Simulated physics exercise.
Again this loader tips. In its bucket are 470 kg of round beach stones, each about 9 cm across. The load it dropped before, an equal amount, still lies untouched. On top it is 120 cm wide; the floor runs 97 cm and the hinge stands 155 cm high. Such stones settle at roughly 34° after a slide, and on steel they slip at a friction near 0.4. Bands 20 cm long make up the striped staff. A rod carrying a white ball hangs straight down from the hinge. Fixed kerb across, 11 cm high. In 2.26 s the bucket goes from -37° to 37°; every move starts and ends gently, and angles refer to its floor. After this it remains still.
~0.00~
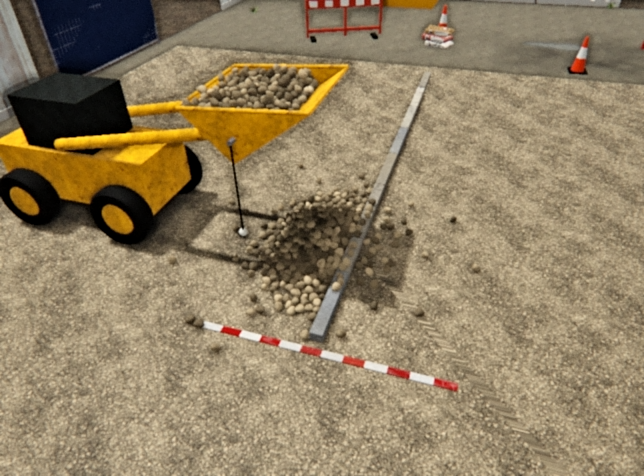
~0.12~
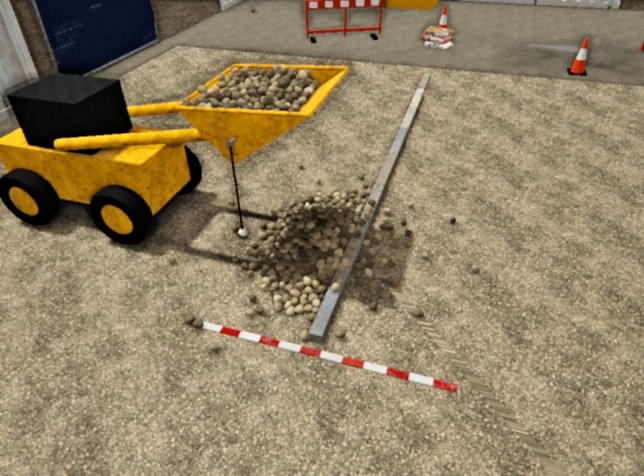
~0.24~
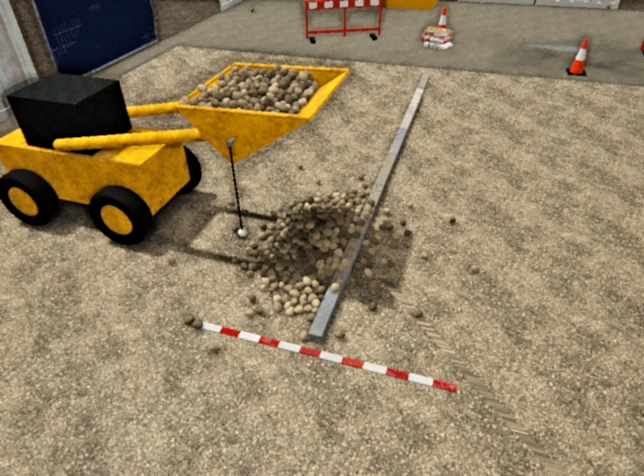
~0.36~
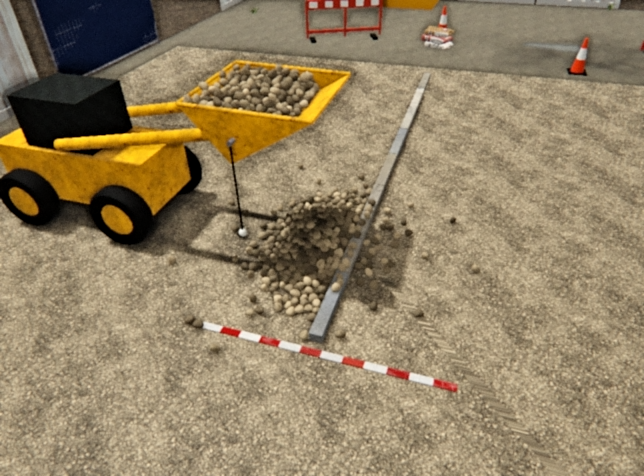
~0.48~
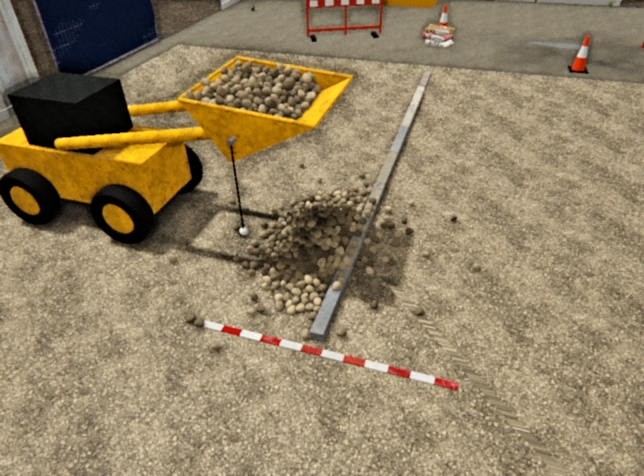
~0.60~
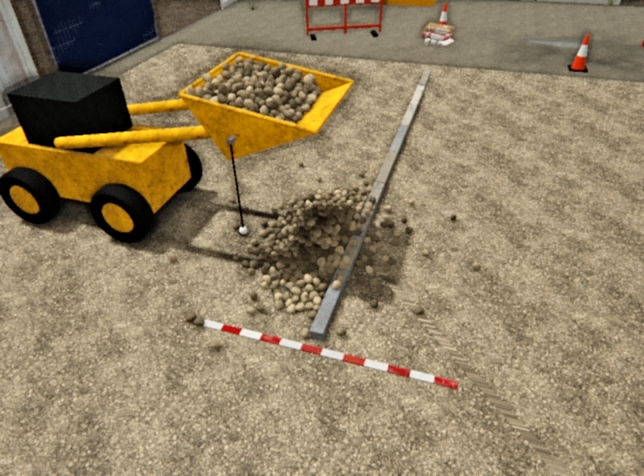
On a gravel yard, a yellow loader with a bucketful of round stones slowly tilted the bucket slightly forward, and the stones shifted a little inside while the pile below lay still across a kerb.
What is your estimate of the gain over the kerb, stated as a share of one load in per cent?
My estimate is 80 per cent of one load.
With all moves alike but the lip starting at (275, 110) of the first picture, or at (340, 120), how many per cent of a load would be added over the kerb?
First place about 45 %, second about 100 %.
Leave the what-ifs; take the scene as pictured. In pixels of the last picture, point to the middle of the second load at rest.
Their centre ends up near (389, 250).
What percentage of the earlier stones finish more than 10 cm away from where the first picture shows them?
I'd say roughly 5 per cent of them.
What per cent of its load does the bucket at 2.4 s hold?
Close to 20 per cent of the load.
After 1.7 s the floor is at 25°; in per cent of one load, 93 in the bucket, 102 on this side of the kerb, 6 over the kerb; the foremost stones are at (424, 242).
After 2.4 s the floor is at 37°; in per cent of one load, 18 in the bucket, 141 on this side of the kerb, 41 over the kerb; the foremost stones are at (439, 272).
After 2.7 s the floor is at 37°; in per cent of one load, 0 in the bucket, 127 on this side of the kerb, 72 over the kerb; the foremost stones are at (479, 265).
After 5.5 s the floor is at 37°; in per cent of one load, 0 in the bucket, 114 on this side of the kerb, 86 over the kerb; the foremost stones are at (540, 262). Net gain over the kerb, 80.
